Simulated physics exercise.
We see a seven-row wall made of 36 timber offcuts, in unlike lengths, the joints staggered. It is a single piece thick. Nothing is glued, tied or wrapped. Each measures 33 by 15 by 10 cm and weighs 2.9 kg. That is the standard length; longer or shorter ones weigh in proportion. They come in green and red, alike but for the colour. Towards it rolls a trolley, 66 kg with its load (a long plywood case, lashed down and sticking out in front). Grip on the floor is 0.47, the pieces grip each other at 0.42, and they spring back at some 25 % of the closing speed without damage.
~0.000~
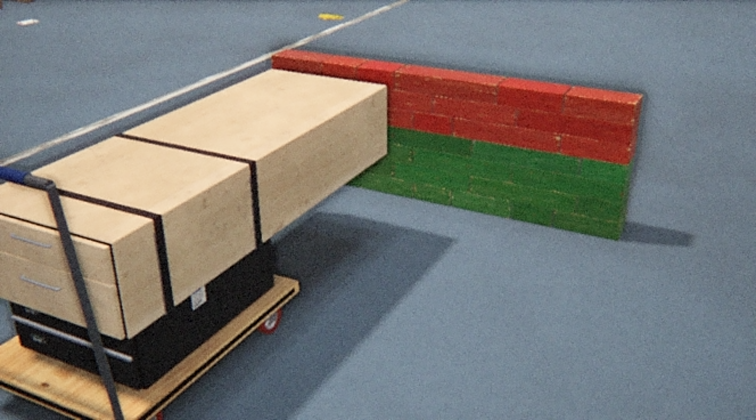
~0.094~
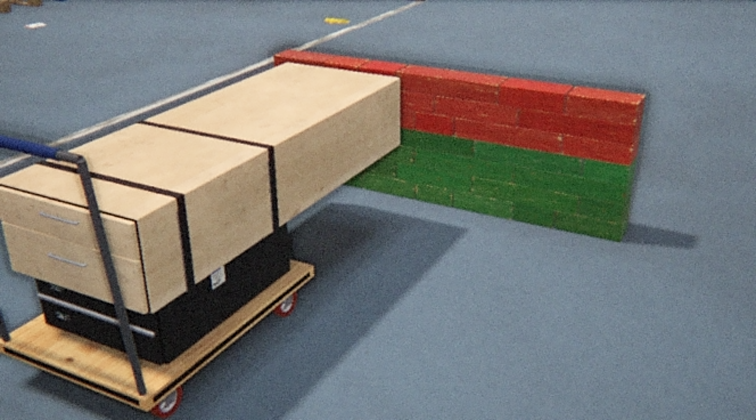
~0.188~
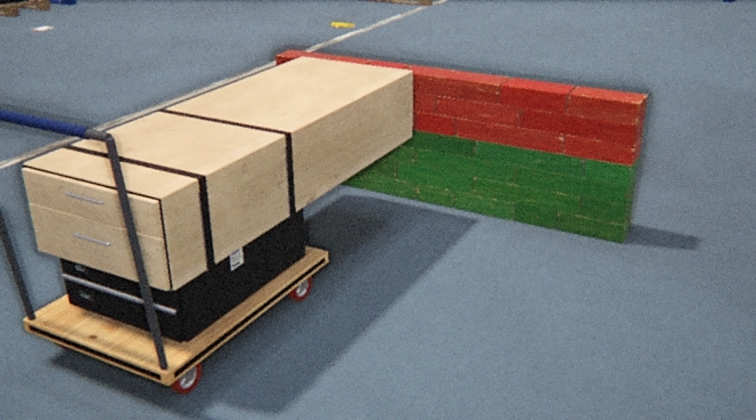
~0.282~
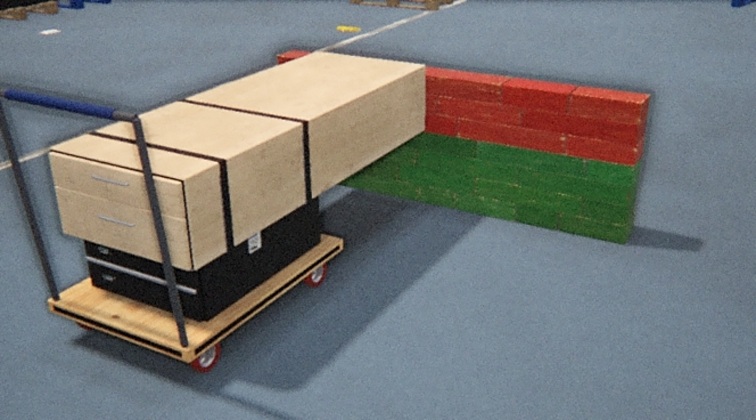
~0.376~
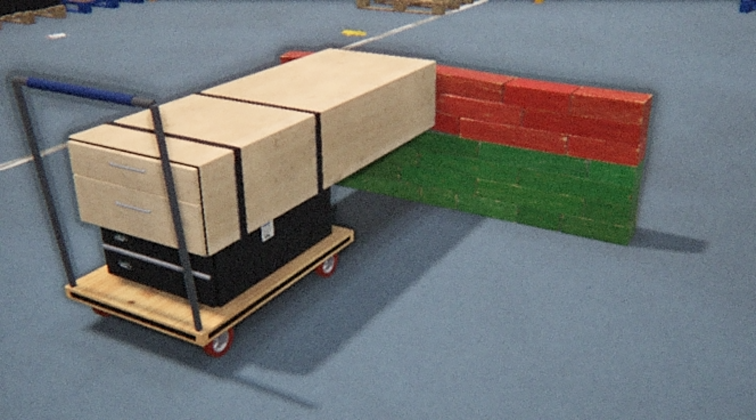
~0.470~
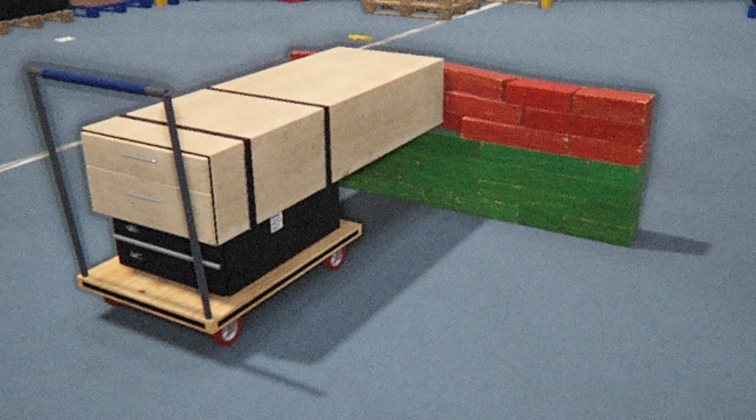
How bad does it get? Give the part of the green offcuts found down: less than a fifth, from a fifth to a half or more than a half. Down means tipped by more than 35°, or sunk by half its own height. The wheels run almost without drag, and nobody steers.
The part is fewer than one in five.
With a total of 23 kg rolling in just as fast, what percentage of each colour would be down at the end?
In that case green 0, red 70 per cent.
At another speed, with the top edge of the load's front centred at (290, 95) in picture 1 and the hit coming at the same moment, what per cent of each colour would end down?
In that case green 0, red 70 per cent.
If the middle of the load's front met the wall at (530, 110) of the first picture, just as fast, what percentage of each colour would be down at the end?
Then green 20, red 50 per cent.
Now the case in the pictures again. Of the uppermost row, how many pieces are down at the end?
The count is 5.
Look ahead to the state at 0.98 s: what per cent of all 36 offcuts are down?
By then 35 per cent.
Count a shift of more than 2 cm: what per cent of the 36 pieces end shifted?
40 per cent.
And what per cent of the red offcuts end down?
By colour: Red 70 per cent.
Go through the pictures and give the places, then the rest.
In the first picture (we follow the side turned to the camera; the camera moves round a little), load (381, 110) 43 cm short of the wall; top red offcut (375, 78); no piece has moved.
Load (394, 102) 30 cm short of the wall, in the second picture.
Load (407, 94) 17 cm short of the wall, in the third picture.
Load (420, 88) 41 mm short of the wall, in the fourth picture.
Load (431, 83) 55 mm into the wall's line; 10 stirred so far, in the fifth picture.
Load (439, 81) 13 cm into the wall's line; 12 stirred so far, in the sixth picture.
Around 0.66 s, load 25 cm past the wall's line, still rolling; 1 of the 21 green offcuts down (9 of 36 in all colours); top green offcut unmoved; top red offcut tipped 26°, 18 cm lower.
Around 0.98 s, load 43 cm past the wall's line, still rolling; 1 of the 21 green offcuts down (12 of 36 in all colours); top green offcut unmoved; top red offcut tipped 49°, 50 cm lower.
Finally (2.9 s), load 88 cm past the wall's line, stopped; 1 of the 21 green offcuts down (12 of 36 in all colours); top green offcut displaced 17 mm; top red offcut on its side. That is 5 per cent. Seen by the last camera, middles, top green offcut near (366, 126), top red offcut near (459, 142).
